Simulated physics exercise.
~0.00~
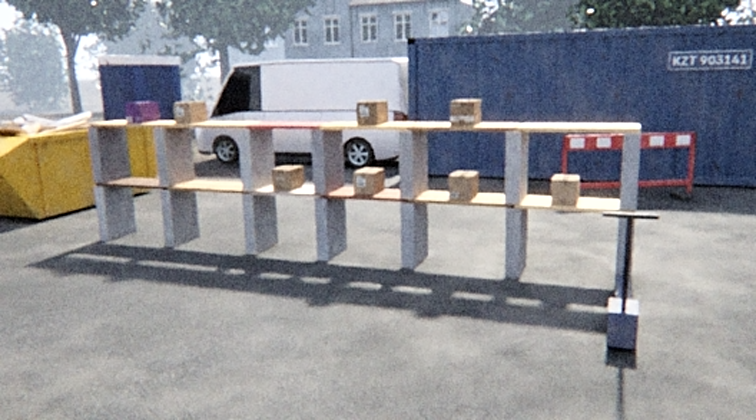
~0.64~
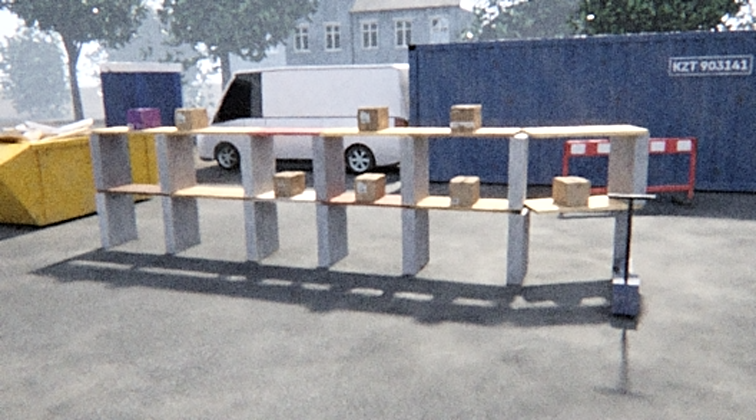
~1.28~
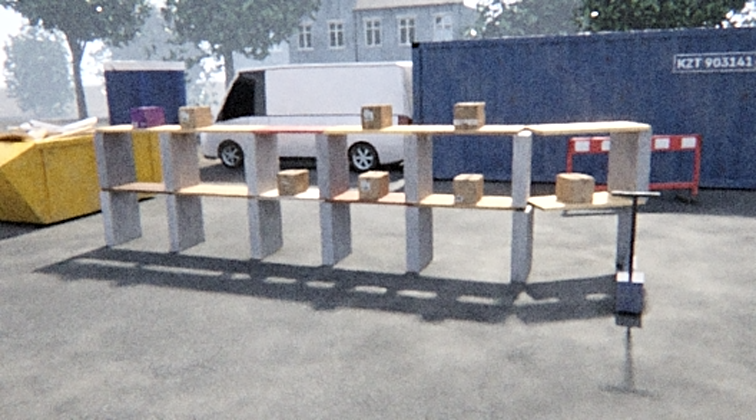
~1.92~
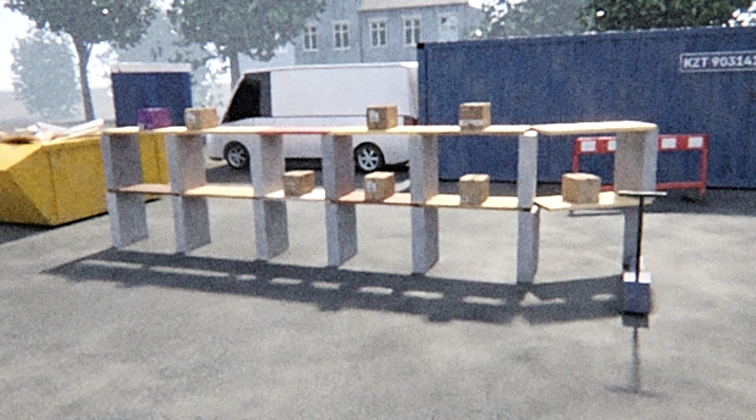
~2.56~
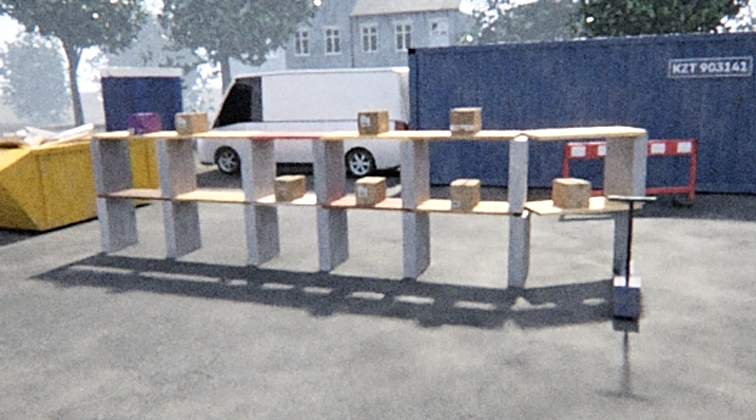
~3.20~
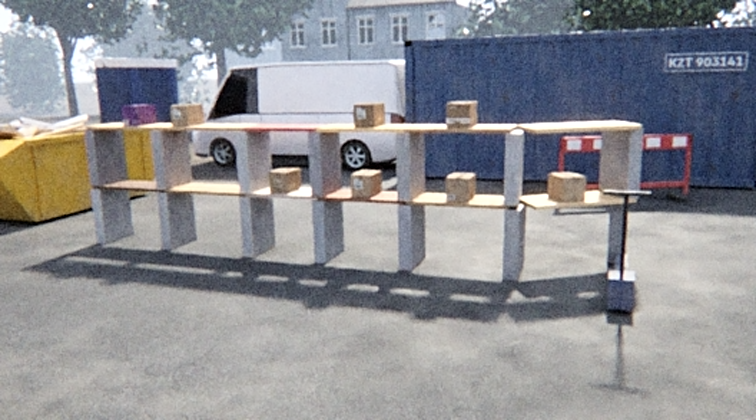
A two-tier shelf of boards and uprights shifts slightly as a jack nudges its right end, but stays standing.
